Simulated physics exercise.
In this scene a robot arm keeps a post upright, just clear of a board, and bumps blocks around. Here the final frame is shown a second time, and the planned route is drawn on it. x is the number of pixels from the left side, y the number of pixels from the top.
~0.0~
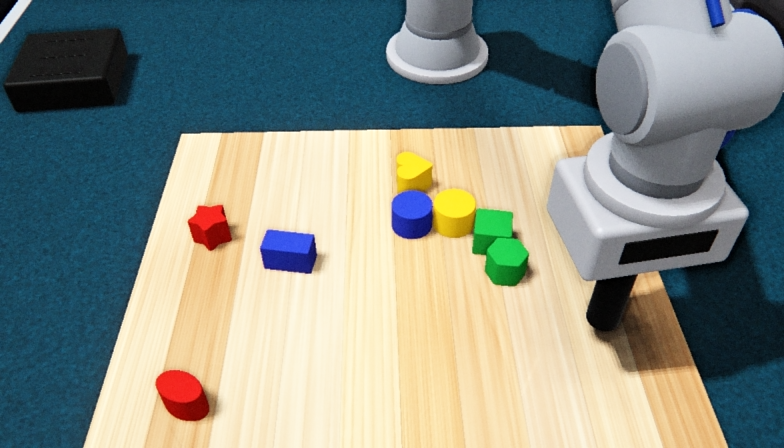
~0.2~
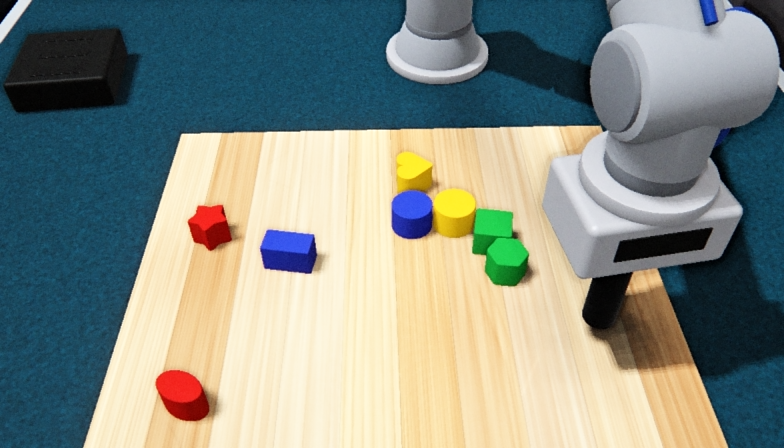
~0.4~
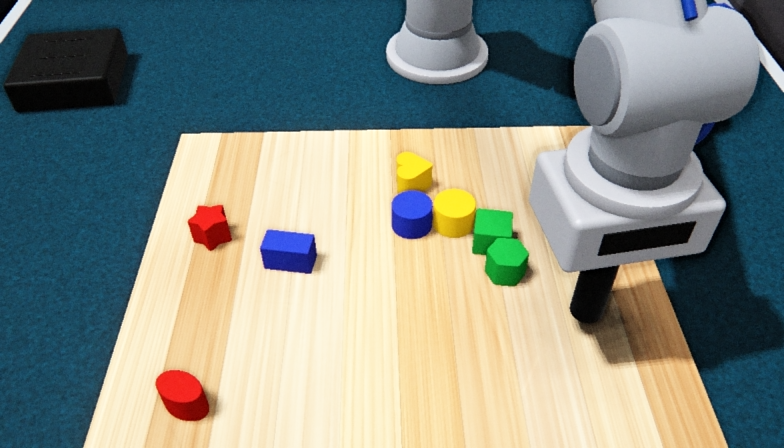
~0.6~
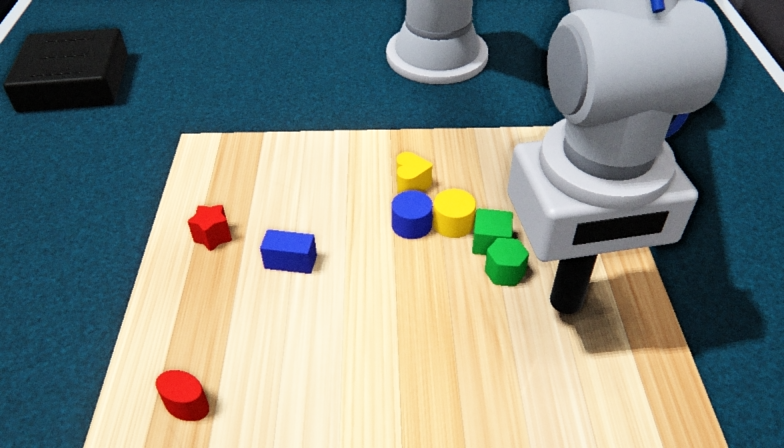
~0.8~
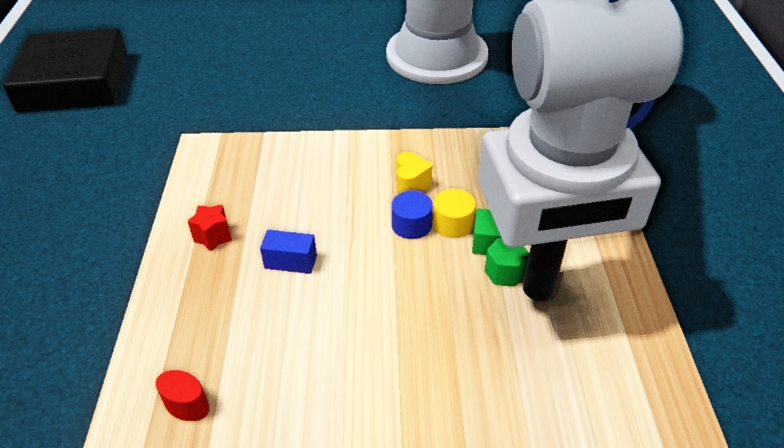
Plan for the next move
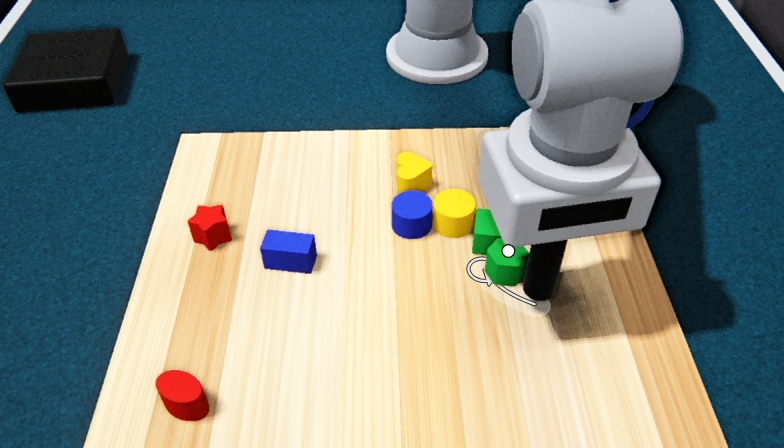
A gray robot arm moves its black post left across the board toward green blocks.
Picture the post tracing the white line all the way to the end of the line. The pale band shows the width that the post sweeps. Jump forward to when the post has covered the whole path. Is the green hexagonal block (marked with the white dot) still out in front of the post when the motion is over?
Yes.
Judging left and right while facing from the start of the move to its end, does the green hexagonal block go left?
I believe not.
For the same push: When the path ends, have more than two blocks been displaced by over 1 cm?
It seems not.
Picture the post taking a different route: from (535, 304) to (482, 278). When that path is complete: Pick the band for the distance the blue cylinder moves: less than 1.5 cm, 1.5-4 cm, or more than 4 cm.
It gets moved under 1.5 cm.
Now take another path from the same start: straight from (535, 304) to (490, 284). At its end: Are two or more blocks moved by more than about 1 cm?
In short: Yes.
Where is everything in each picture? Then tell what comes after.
The first frame shows lower end of the post at (602, 319), tops of blocks, yellow cylinder at (455, 202), green four-sided block at (494, 222), green hexagonal block at (508, 251).
The second frame shows post at (598, 317), blocks as before.
The third frame shows post at (586, 311), blocks as before.
The fourth frame shows post at (566, 302), blocks as before.
The fifth frame shows post at (538, 289), yellow cylinder at (455, 202), green four-sided block partly hidden, green hexagonal block at (508, 251).
The drawn path runs from (535, 304) through (514, 295) and (497, 284) to (483, 270); the dot is on the green hexagonal block.
On the path given first. Halfway along, post at (507, 274); green four-sided block at (492, 213); green hexagonal block at (498, 242), turned 15° clockwise.
At the end, post at (485, 255); yellow cylinder not moved; green four-sided block at (496, 199); green hexagonal block at (491, 225), turned 55° clockwise.
